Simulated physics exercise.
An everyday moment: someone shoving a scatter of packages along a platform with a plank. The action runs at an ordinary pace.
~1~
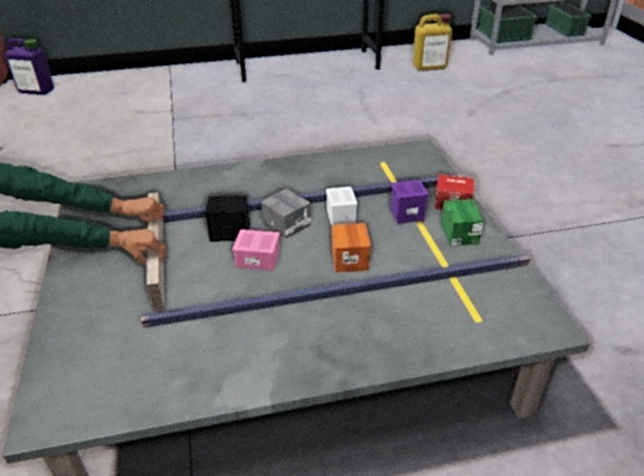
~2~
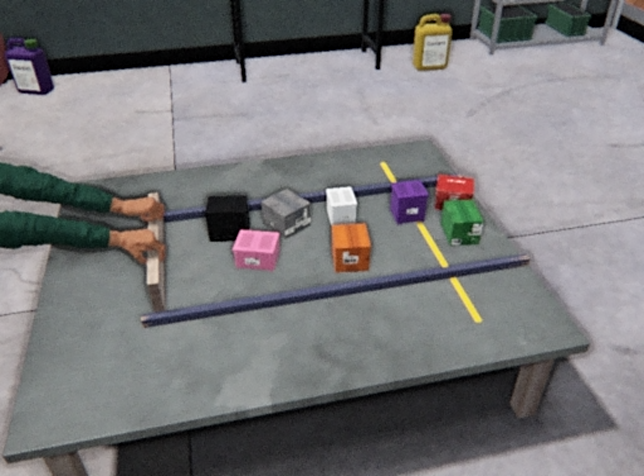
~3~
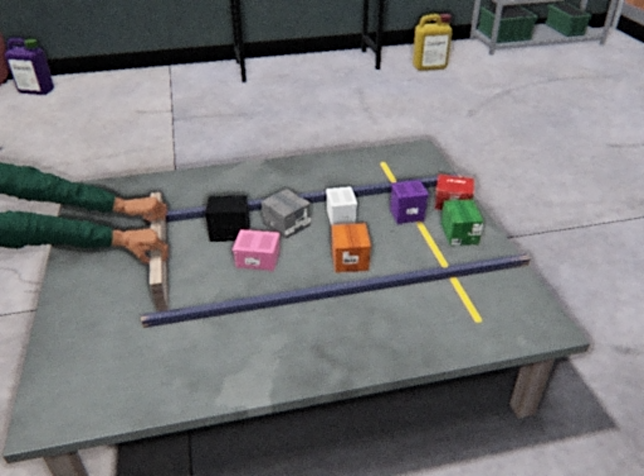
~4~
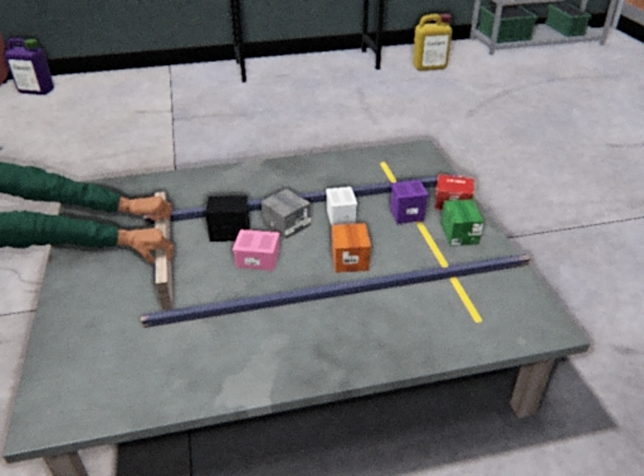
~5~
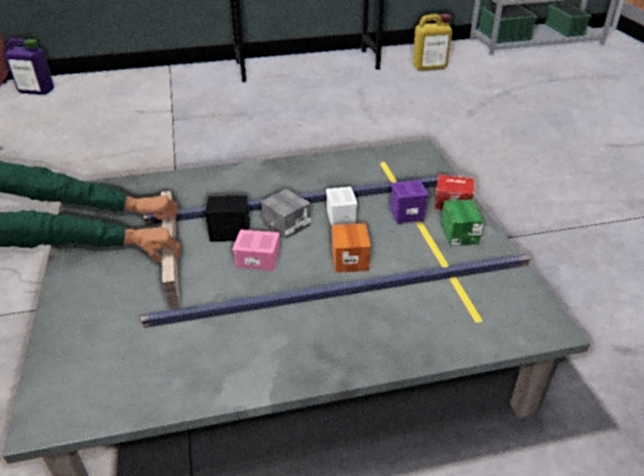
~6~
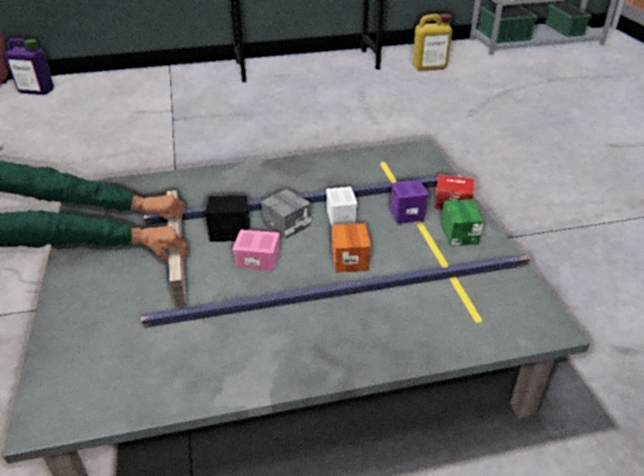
The clip shows a person's hands gripping a wooden plank at the left end of a table and sliding it a short way right toward scattered colored boxes, which stay still between two dark rails near a yellow tape line.
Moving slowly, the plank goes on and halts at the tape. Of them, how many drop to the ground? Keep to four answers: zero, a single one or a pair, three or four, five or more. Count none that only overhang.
The answer is three or four.
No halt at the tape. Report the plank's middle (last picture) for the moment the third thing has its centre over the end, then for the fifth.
Roughly (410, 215) for the earlier crossing, roughly (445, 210) for the later one.
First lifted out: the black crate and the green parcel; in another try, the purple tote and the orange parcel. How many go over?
First 1, then 2.
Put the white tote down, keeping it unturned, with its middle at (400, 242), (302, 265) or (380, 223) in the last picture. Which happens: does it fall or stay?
Taking the places in order, it keeps its place, then keeps its place, then keeps its place.
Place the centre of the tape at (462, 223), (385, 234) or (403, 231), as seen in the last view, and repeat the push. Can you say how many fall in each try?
Going through each try, you'd get 5, 1 and 2.
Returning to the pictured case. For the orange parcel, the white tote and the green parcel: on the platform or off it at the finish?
By the finish the orange parcel is still aboard, the white tote has gone over, the green parcel is still aboard.
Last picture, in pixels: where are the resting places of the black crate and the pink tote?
Middles: Around (427, 190) and around (442, 220).
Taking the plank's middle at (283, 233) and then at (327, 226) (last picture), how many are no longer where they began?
At that stage 4; at the next, 7.
Soon after, none off yet; red box at rest near (454, 194); green parcel at rest near (461, 223); purple tote at rest near (408, 203).
In the end, the number that fall off is three or four; gone, white tote, purple tote and red box.
